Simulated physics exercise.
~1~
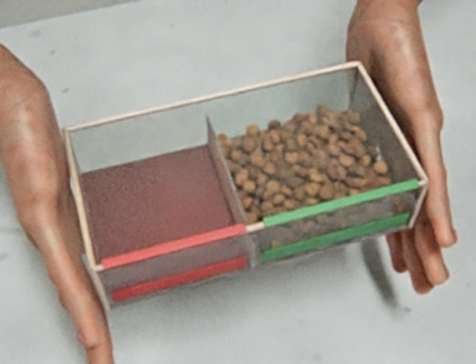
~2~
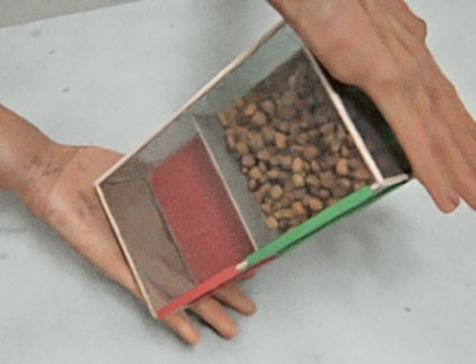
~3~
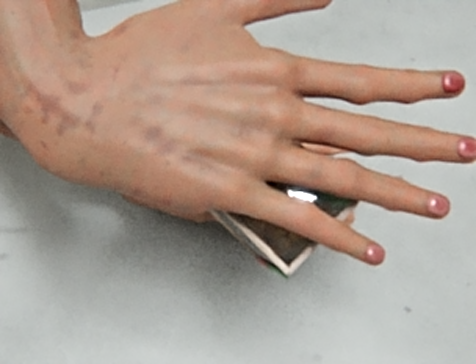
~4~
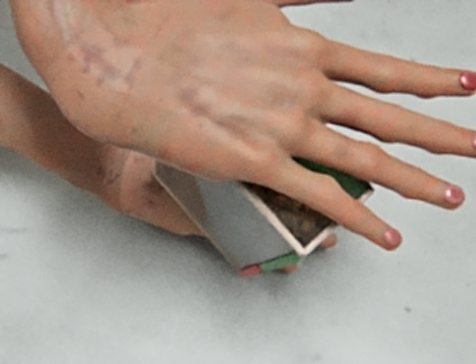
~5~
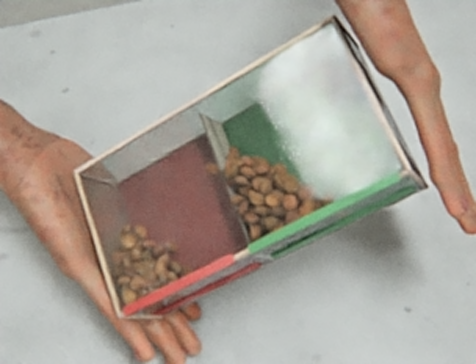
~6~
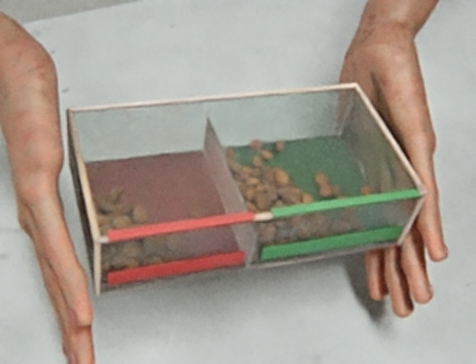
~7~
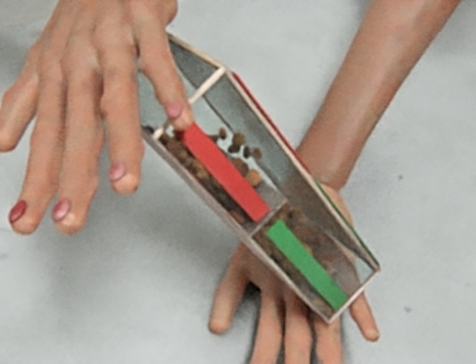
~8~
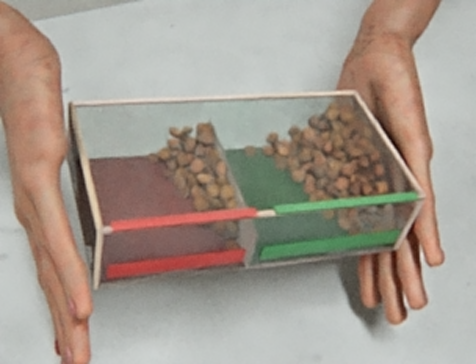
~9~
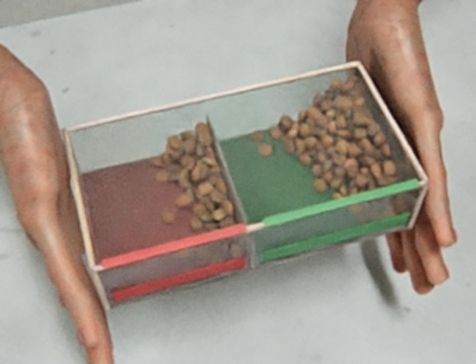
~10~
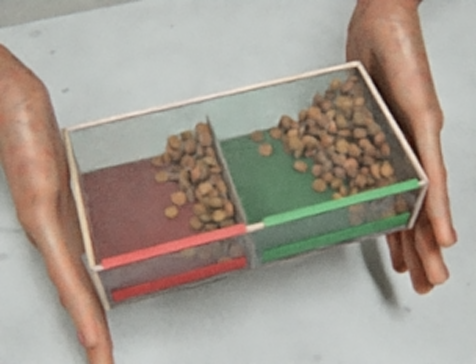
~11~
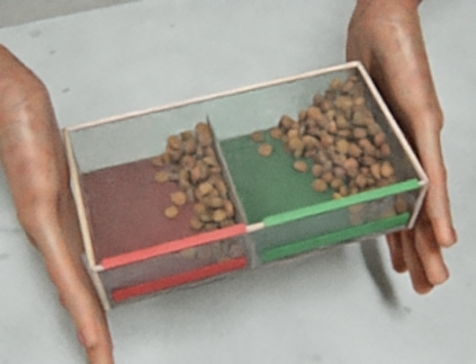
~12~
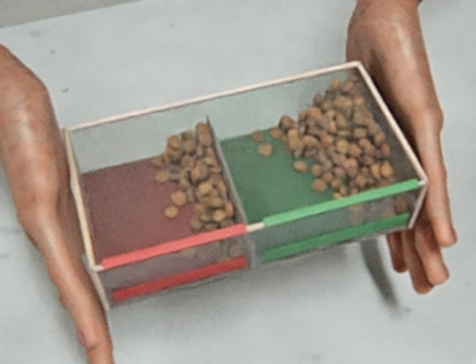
Above a pale tabletop, hands tilt a divided box both ways, leaving kibble mostly in green.
